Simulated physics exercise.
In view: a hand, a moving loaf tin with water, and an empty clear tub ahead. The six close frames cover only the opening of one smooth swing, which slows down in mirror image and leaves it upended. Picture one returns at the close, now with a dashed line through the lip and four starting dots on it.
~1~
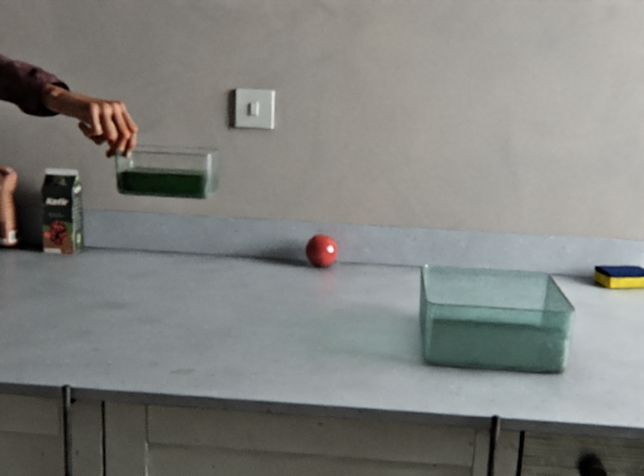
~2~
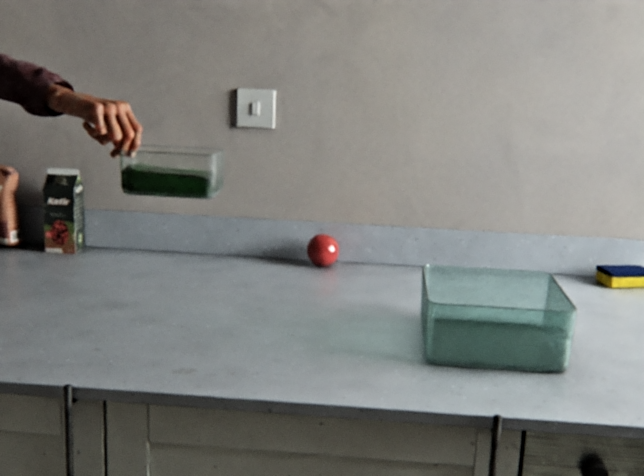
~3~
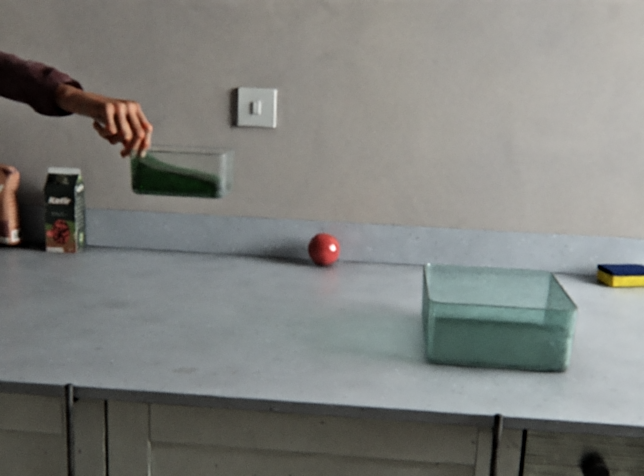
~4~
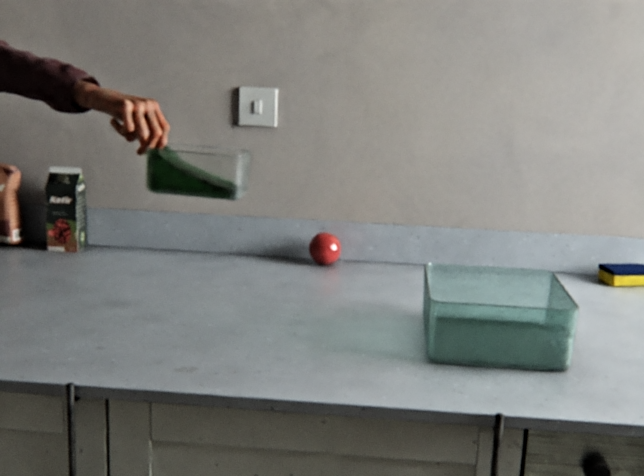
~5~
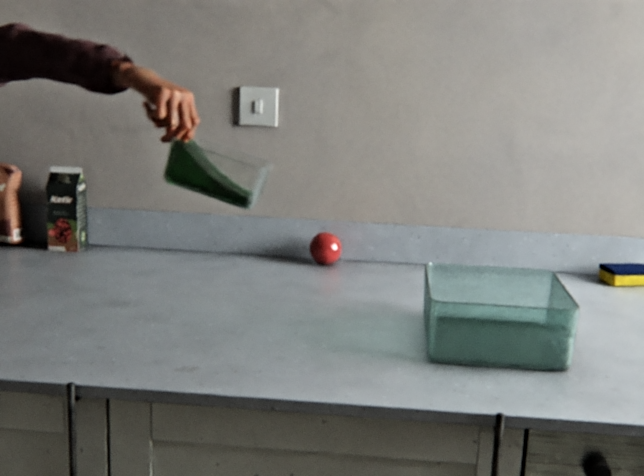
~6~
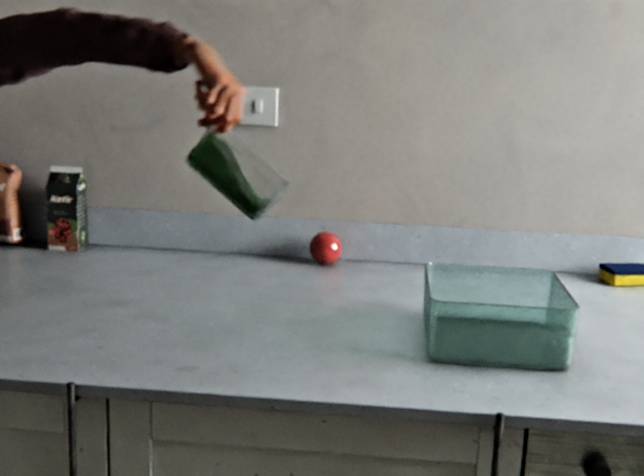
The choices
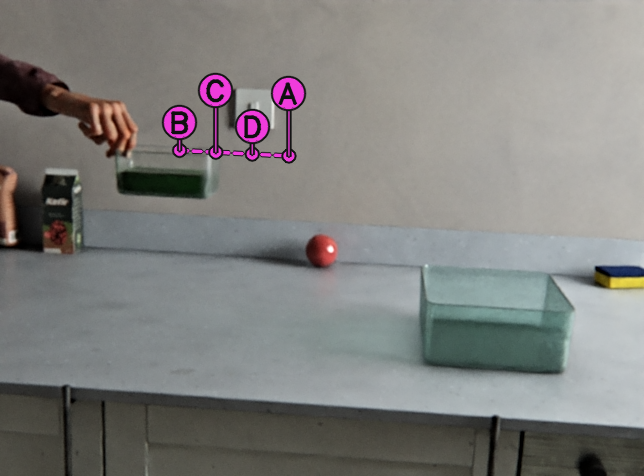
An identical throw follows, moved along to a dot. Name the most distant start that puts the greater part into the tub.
A is the one.
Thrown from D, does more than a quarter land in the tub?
No, it does not.
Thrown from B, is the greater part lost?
Yes, that goes wrong.
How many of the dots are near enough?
One of the four.
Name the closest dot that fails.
It is D.
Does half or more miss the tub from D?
Yes, that goes wrong.
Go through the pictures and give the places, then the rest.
The first frame shows upright, lip at (215, 152); tub from (423, 362) to (566, 372); nothing has left yet.
The second frame shows upright, lip at (219, 152); nothing has left yet.
The third frame shows upright, lip at (229, 151); nothing has left yet.
The fourth frame shows tipped about 2°, lip at (246, 153); nothing has left yet.
The fifth frame shows tipped about 16°, lip at (268, 166); nothing has left yet.
The sixth frame shows tipped about 39°, lip at (287, 187); nothing has left yet.
In magenta, A at (288, 155); B at (179, 150); C at (215, 152); D at (252, 154).
For dot A, about 79 % lands in the tub, 9 % falls short and 11 % goes beside or beyond.
For dot B, about 0 % lands in the tub, 98 % falls short.
For dot C, about 0 % lands in the tub, 98 % falls short.
For dot D, about 16 % lands in the tub, 79 % falls short and 5 % goes beside or beyond.
